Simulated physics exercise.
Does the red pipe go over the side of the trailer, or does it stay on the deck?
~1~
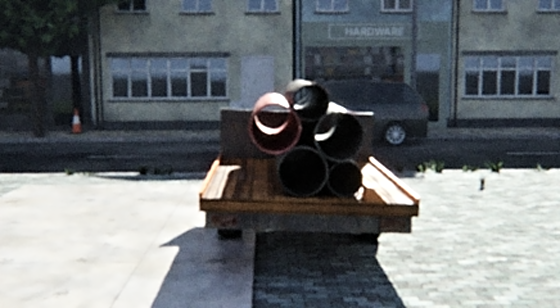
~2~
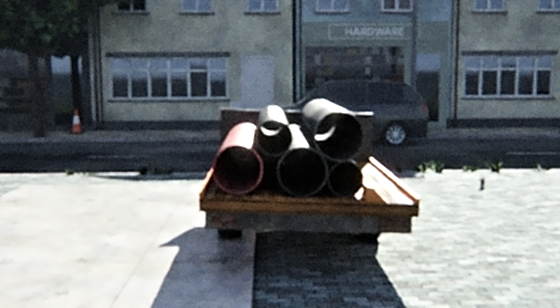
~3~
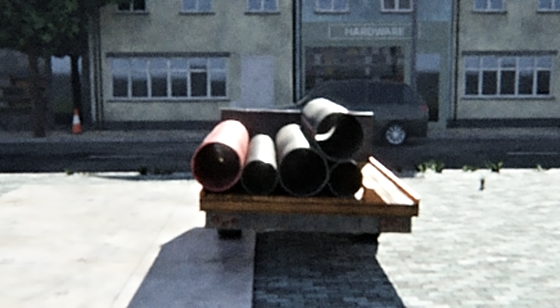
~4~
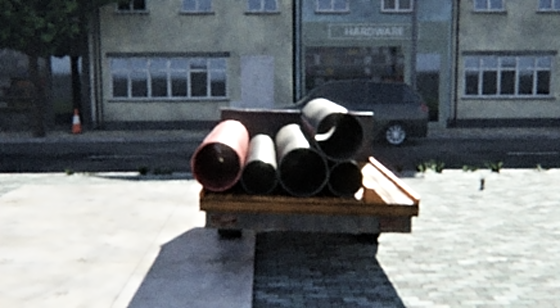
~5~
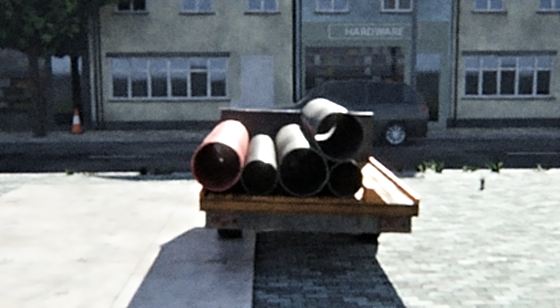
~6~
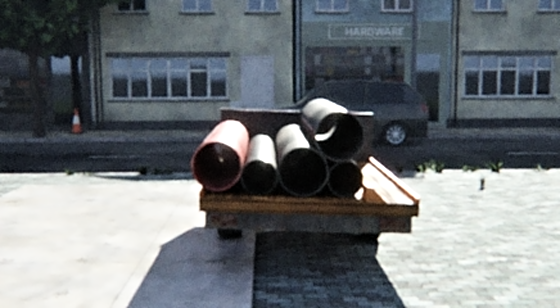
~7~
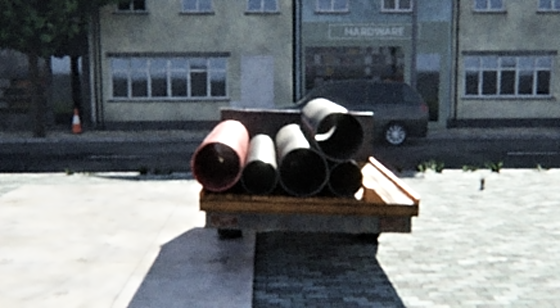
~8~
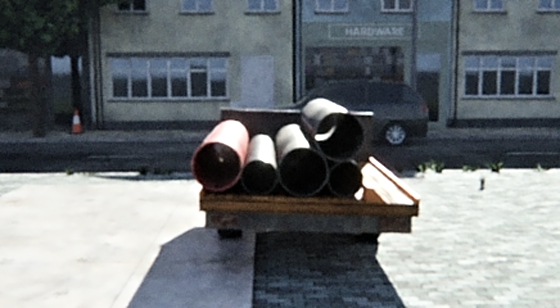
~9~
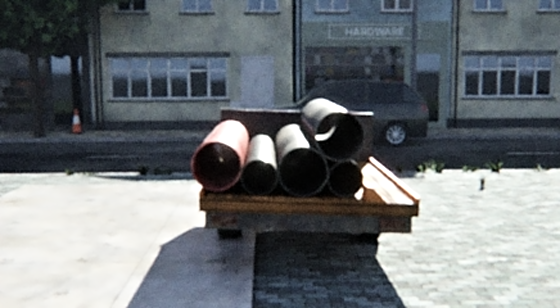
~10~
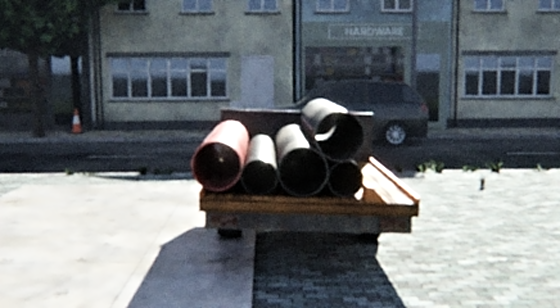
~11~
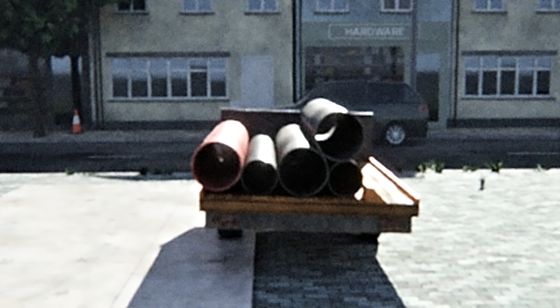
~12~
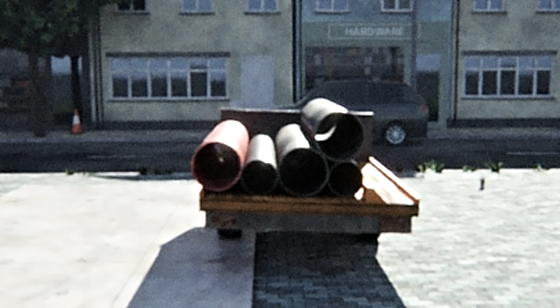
The red pipe stays on the deck, coming to rest near the left edge.
